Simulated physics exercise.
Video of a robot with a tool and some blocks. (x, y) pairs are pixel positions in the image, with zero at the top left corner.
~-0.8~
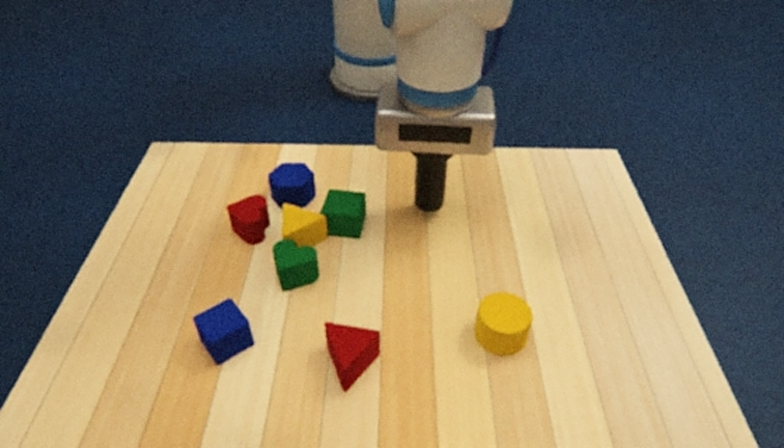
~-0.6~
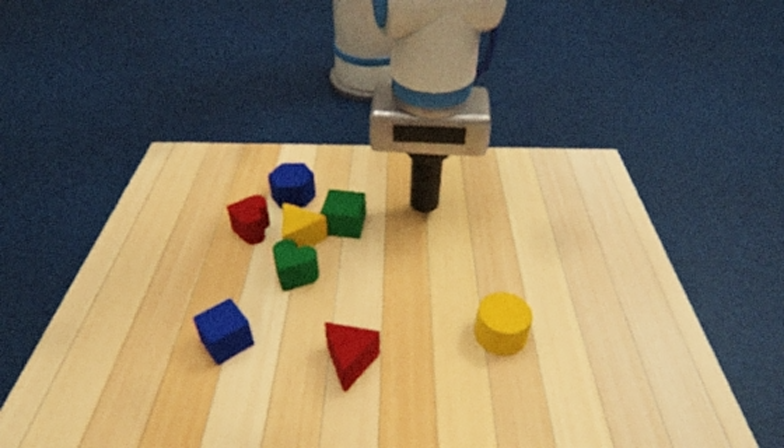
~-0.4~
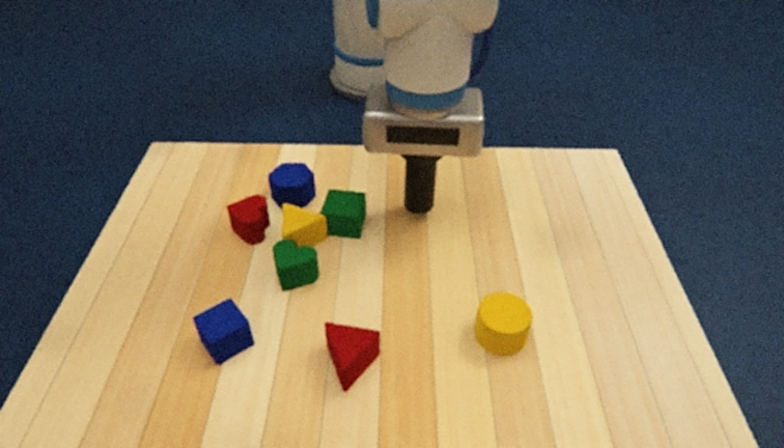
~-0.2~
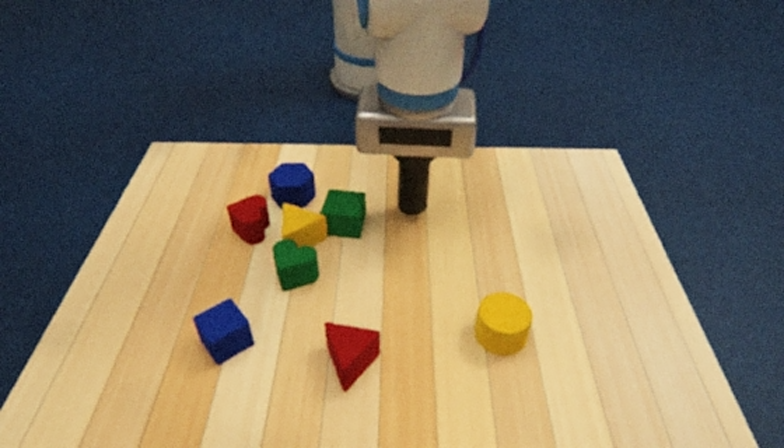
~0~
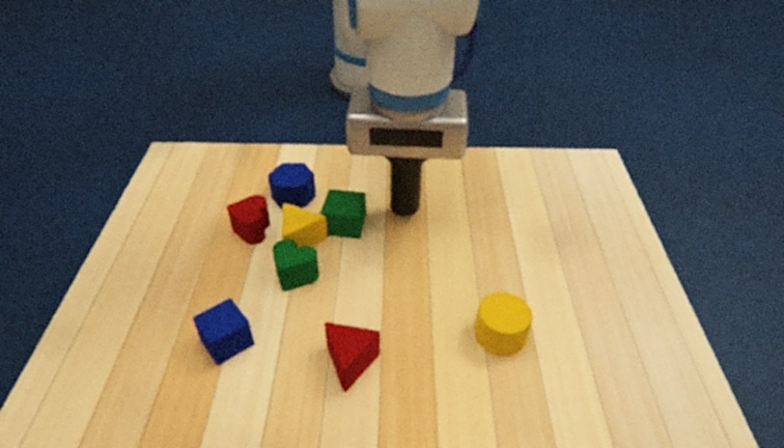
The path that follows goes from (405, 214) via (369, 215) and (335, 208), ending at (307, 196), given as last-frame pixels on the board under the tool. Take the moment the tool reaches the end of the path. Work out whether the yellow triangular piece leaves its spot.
My prediction: It moves.
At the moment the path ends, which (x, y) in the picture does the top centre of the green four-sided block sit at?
Its top middle is near (308, 204).
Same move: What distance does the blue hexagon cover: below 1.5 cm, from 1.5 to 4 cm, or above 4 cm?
Once the path ends, it will sit 1.5 to 4 cm from where it is now.
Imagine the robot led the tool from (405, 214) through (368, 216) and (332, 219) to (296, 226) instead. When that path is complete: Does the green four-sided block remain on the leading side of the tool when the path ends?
Answer: Yes.
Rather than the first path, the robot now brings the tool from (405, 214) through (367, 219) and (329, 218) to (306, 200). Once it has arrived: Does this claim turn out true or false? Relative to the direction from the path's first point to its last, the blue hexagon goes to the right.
This is true.
What follows on the original path. One third of the way, tool at (368, 207); yellow triangular piece at (294, 219); green four-sided block at (334, 203), turned 20° anticlockwise.
Two thirds of the way, tool at (334, 200); yellow triangular piece at (288, 224); green four-sided block at (310, 204), turned 65° anticlockwise.
At the end, tool at (306, 188); red heart block not moved; blue hexagon at (271, 168), turned 15° anticlockwise; yellow triangular piece at (288, 225); green four-sided block at (308, 204), turned 65° anticlockwise.
